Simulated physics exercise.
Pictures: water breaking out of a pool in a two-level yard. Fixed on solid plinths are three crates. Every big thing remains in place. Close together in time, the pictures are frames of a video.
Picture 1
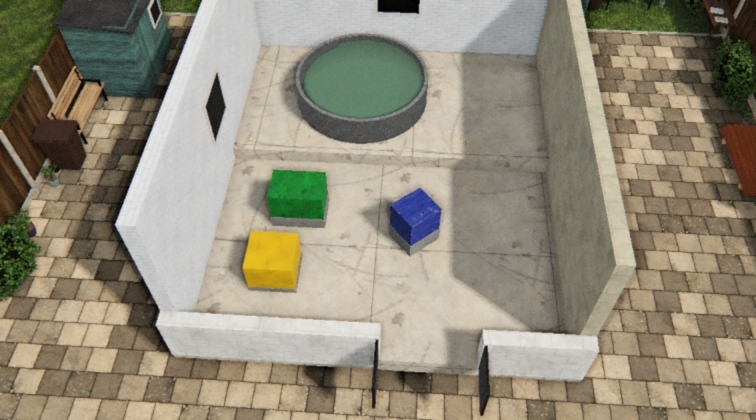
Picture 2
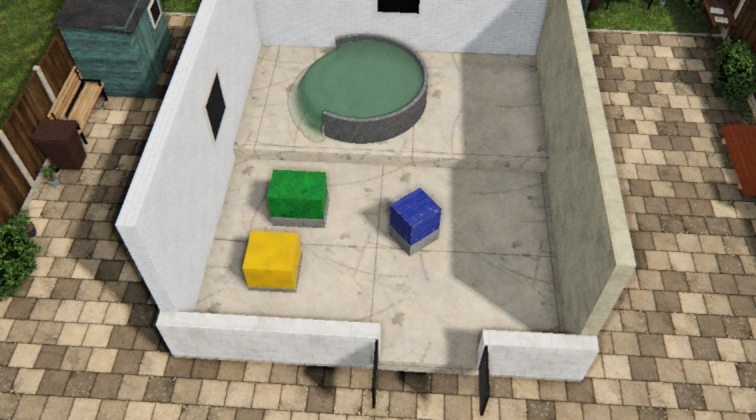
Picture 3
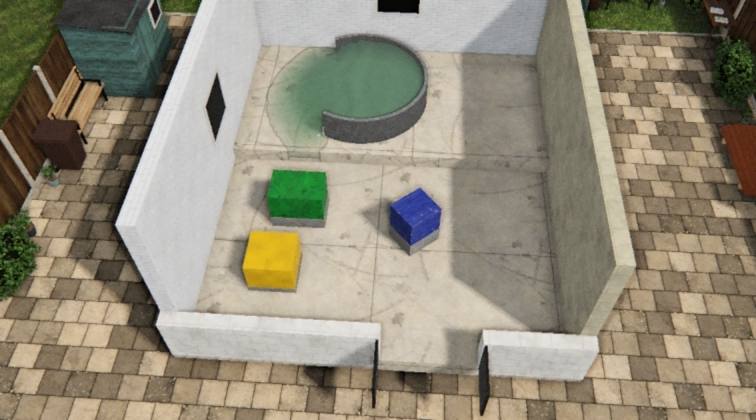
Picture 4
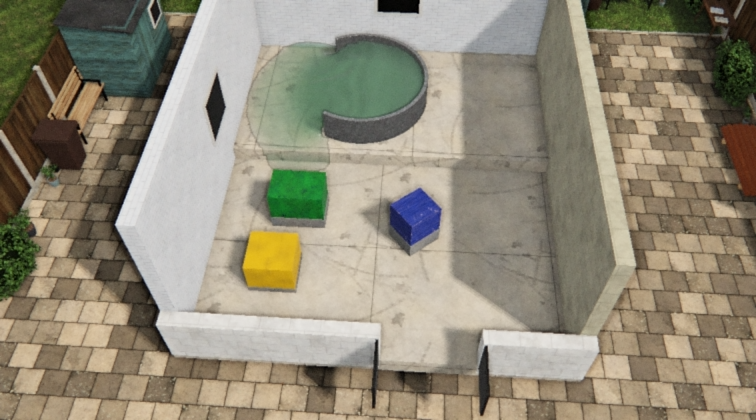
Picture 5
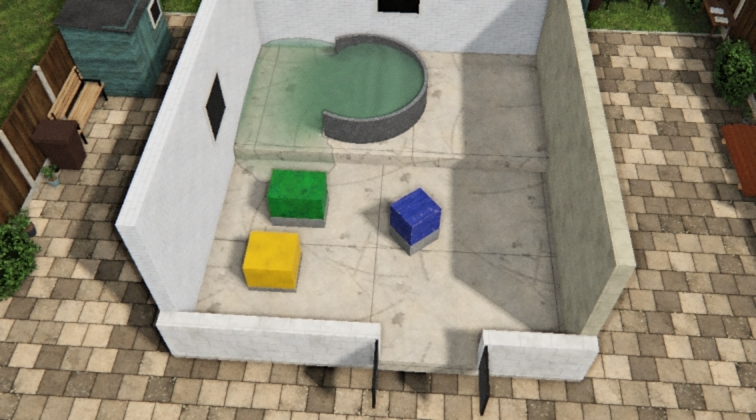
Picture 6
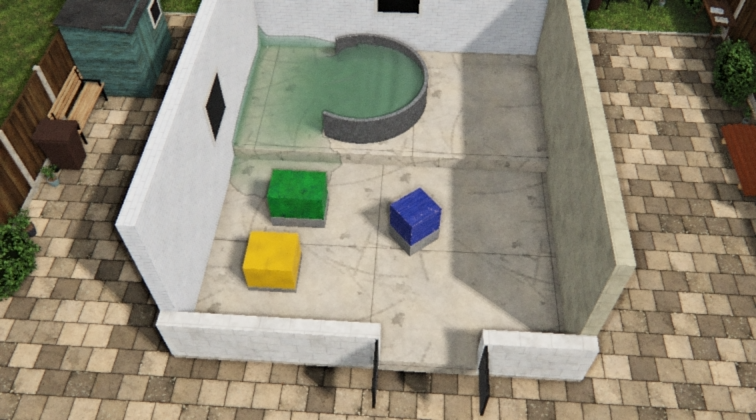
A round tank of green water opens on its left side and water spreads leftward.
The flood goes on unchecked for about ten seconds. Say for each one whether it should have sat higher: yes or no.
Yellow crate - yes; green crate - no; blue crate - no.
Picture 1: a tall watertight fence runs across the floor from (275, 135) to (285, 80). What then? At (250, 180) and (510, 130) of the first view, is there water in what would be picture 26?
Reached, untouched.
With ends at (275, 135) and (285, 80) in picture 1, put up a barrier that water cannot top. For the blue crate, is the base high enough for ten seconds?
Blue stays out of it.
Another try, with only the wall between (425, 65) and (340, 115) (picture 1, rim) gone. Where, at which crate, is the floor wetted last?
Answer: The yellow-painted one.
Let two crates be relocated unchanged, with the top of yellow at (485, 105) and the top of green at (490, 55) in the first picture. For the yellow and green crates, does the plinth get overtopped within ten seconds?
The yellow crate stays clear, while the green crate stays clear.
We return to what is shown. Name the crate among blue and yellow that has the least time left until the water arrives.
Answer: The yellow crate.
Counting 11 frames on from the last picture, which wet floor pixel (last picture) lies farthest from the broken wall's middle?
The farthest point of the front sits at (189, 335).
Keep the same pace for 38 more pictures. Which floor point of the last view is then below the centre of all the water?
That comes out near (345, 171).
A moment on, water covers 20 % of the floor; the yellow crate not reached, the green crate water round its plinth, the blue crate not reached.
Next, water covers 30 % of the floor; the yellow crate water round its plinth, the green crate water round its plinth, the blue crate not reached.
Then, water covers 50 % of the floor; the yellow crate water round its plinth, the green crate water round its plinth, the blue crate water round its plinth.
Later, water covers 85 % of the floor; the yellow crate water round its plinth, the green crate water round its plinth, the blue crate water round its plinth.
In the end, water covers 90 % of the floor; the yellow crate was topped, the green crate stayed above the water, the blue crate stayed above the water.
